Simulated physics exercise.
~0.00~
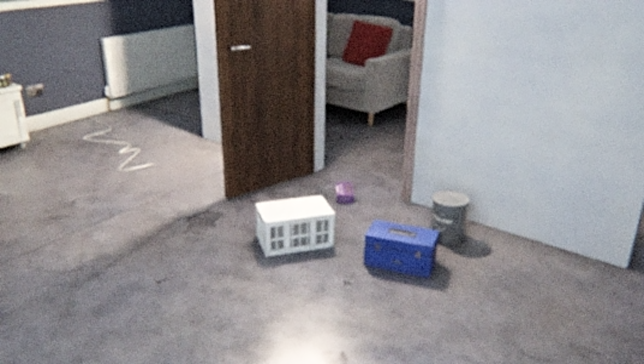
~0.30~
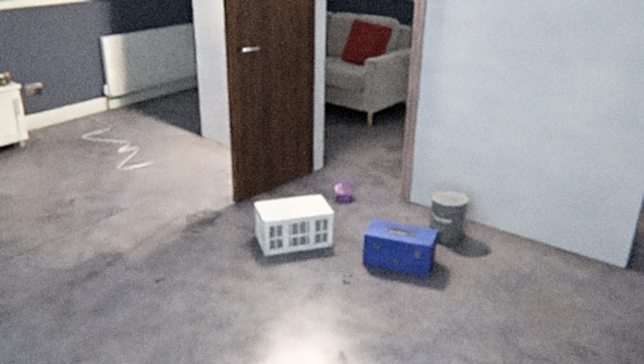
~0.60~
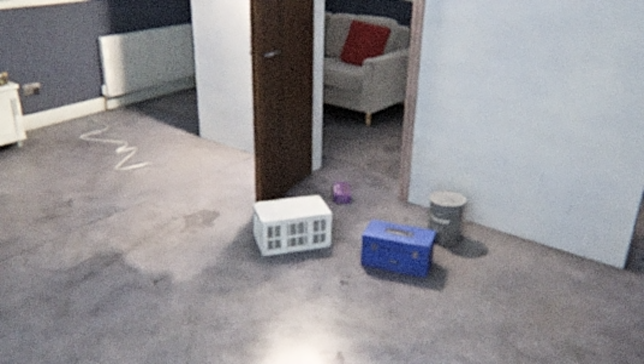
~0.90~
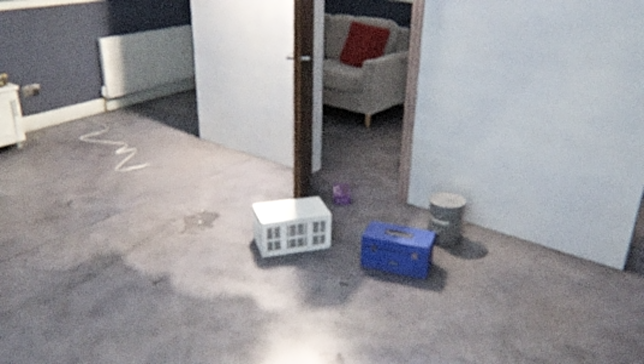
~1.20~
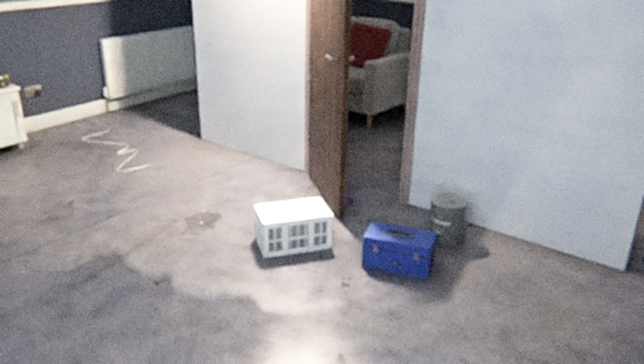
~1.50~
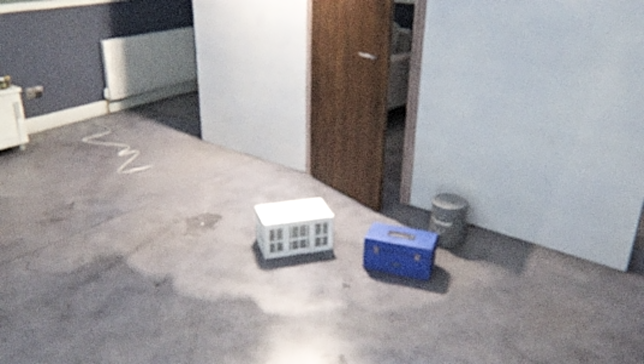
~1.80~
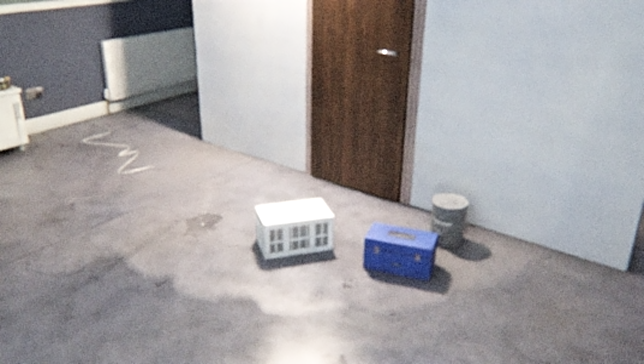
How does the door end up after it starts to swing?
It ends up fully shut, filling the doorway and hiding the armchair behind it.
